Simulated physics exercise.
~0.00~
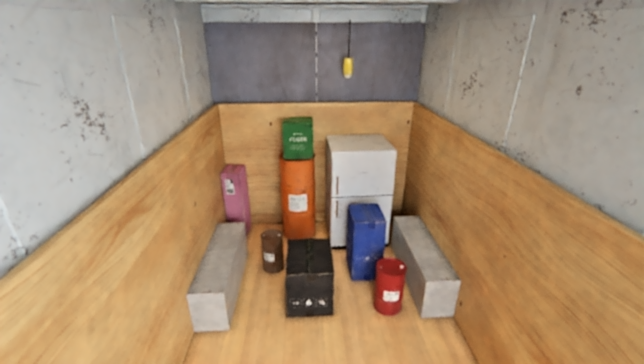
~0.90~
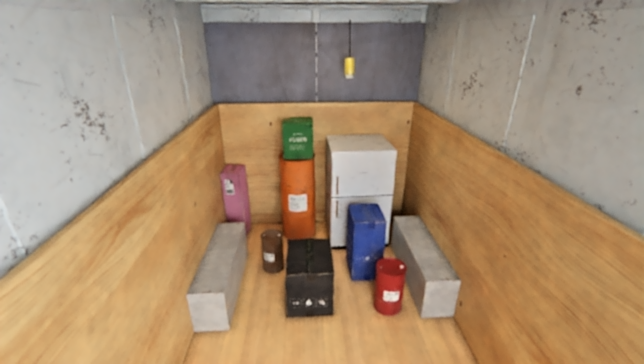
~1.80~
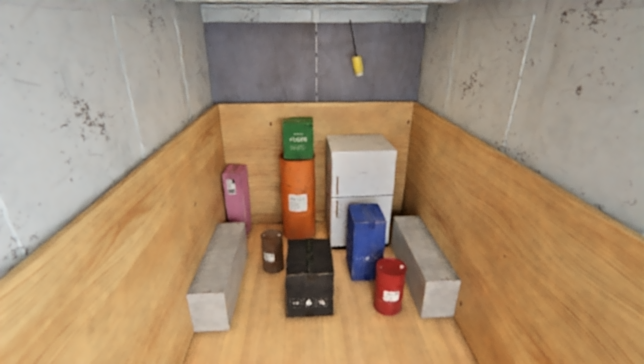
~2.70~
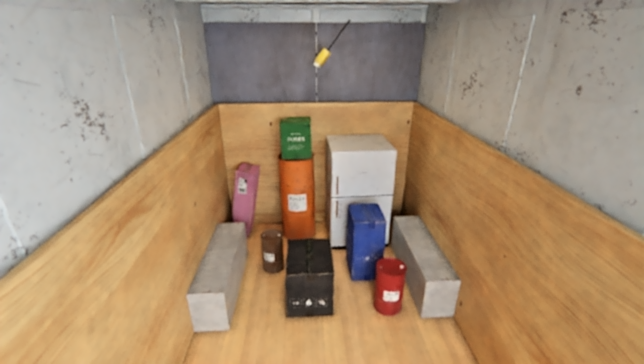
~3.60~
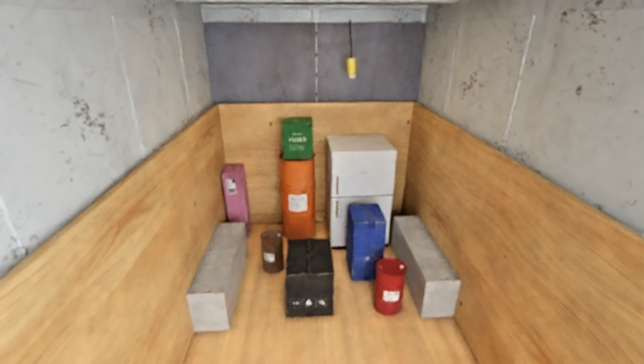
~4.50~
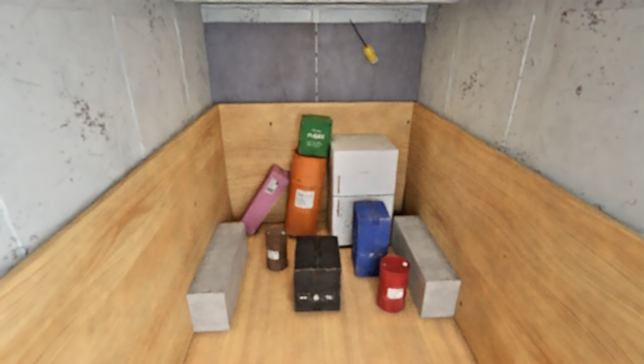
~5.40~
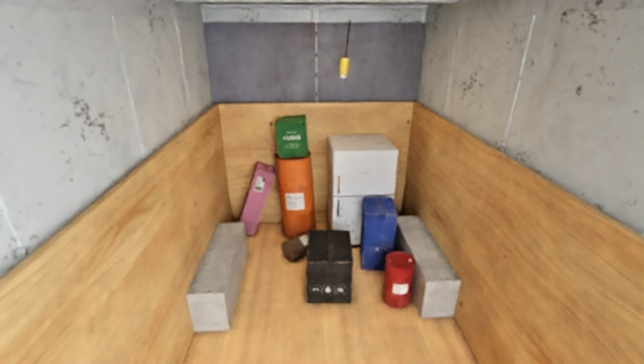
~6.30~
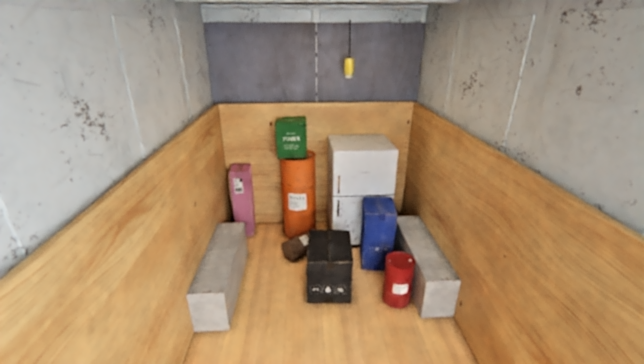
A yellow lamp hangs from the ceiling of a wood-lined load bay, above a white fridge, an orange drum topped by a green box, and other boxes and canisters. The lamp swings left, and the pink box tips right, then settles upright again. Next the lamp swings right as the pink box leans sharply, the green box and orange drum tilt, and the black and blue boxes shift right. The brown canister topples beside the black box, which slides farther back. Finally the pink box straightens, the green box stays atop the drum, and the brown canister lies on its side.
